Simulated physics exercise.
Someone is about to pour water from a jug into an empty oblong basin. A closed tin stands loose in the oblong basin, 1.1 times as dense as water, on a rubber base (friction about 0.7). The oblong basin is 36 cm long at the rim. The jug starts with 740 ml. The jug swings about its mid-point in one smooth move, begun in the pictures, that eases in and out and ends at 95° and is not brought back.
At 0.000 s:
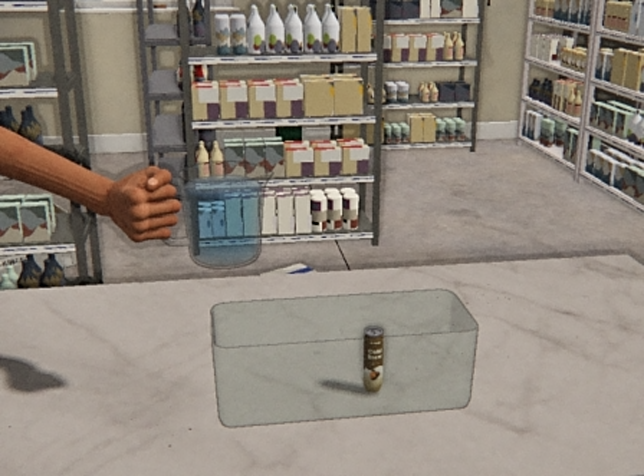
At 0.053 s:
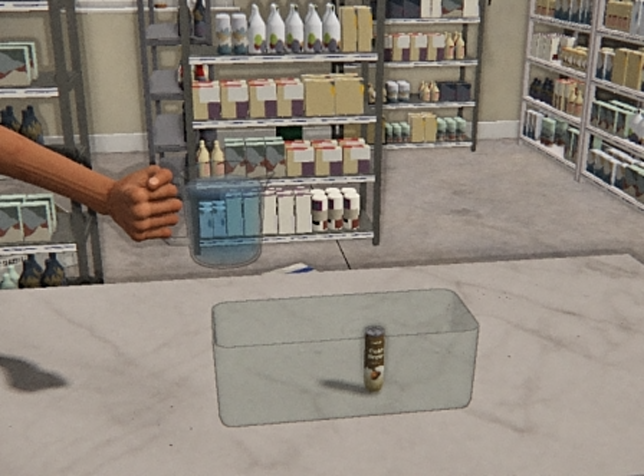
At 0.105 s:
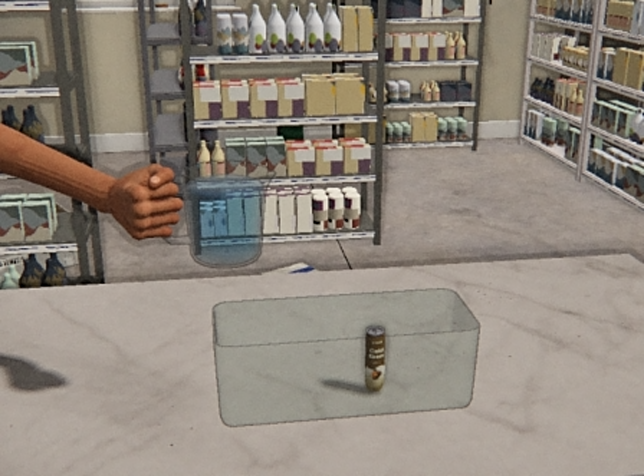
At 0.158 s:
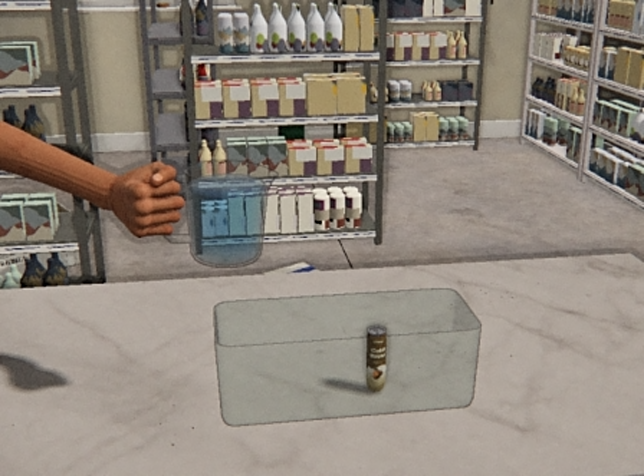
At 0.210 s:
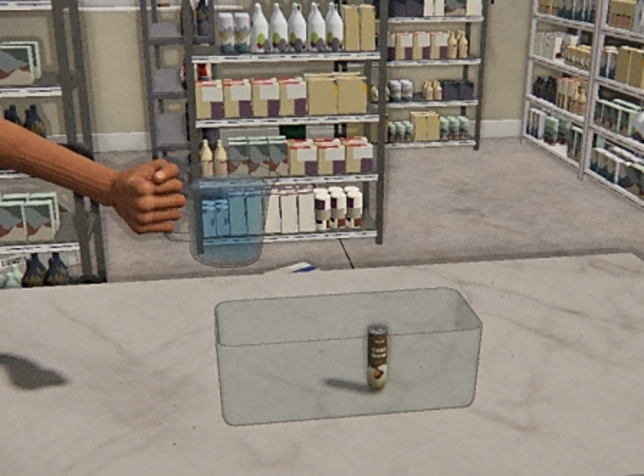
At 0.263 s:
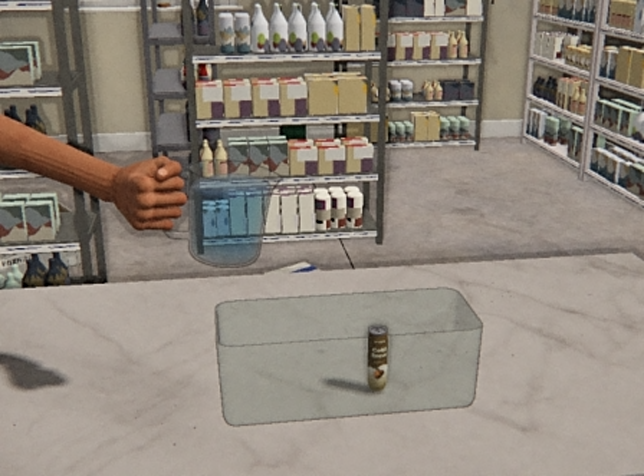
Shop with stocked shelves, a fist beside a see-through jug of blue water tilting very slightly above a basin holding a tin.
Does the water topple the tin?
It stays up.
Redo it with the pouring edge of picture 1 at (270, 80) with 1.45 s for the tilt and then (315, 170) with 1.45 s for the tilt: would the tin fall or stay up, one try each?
First it topples; then it falls.
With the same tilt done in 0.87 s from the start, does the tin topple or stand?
The tin keeps standing.
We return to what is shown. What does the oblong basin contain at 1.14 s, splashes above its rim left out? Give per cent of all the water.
Near 40 in a hundred.
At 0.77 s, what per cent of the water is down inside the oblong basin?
About 2 per cent.
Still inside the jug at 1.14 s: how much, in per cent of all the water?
About 40 per cent.
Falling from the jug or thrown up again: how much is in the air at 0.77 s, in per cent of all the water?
About 12 per cent.
After 0.77 s the tilt is 52° and 86 per cent is still to pour; the tin stands where it began.
After 1.14 s the tilt is 85° and 40 per cent is still to pour; the tin stands where it began.
After 1.53 s the tilt is 95° and 6 per cent is still to pour; the tin stands where it began.
After 1.95 s the tilt is 95° and 1 per cent is still to pour; the tin stands where it began.
In the end the tin stands where it began.
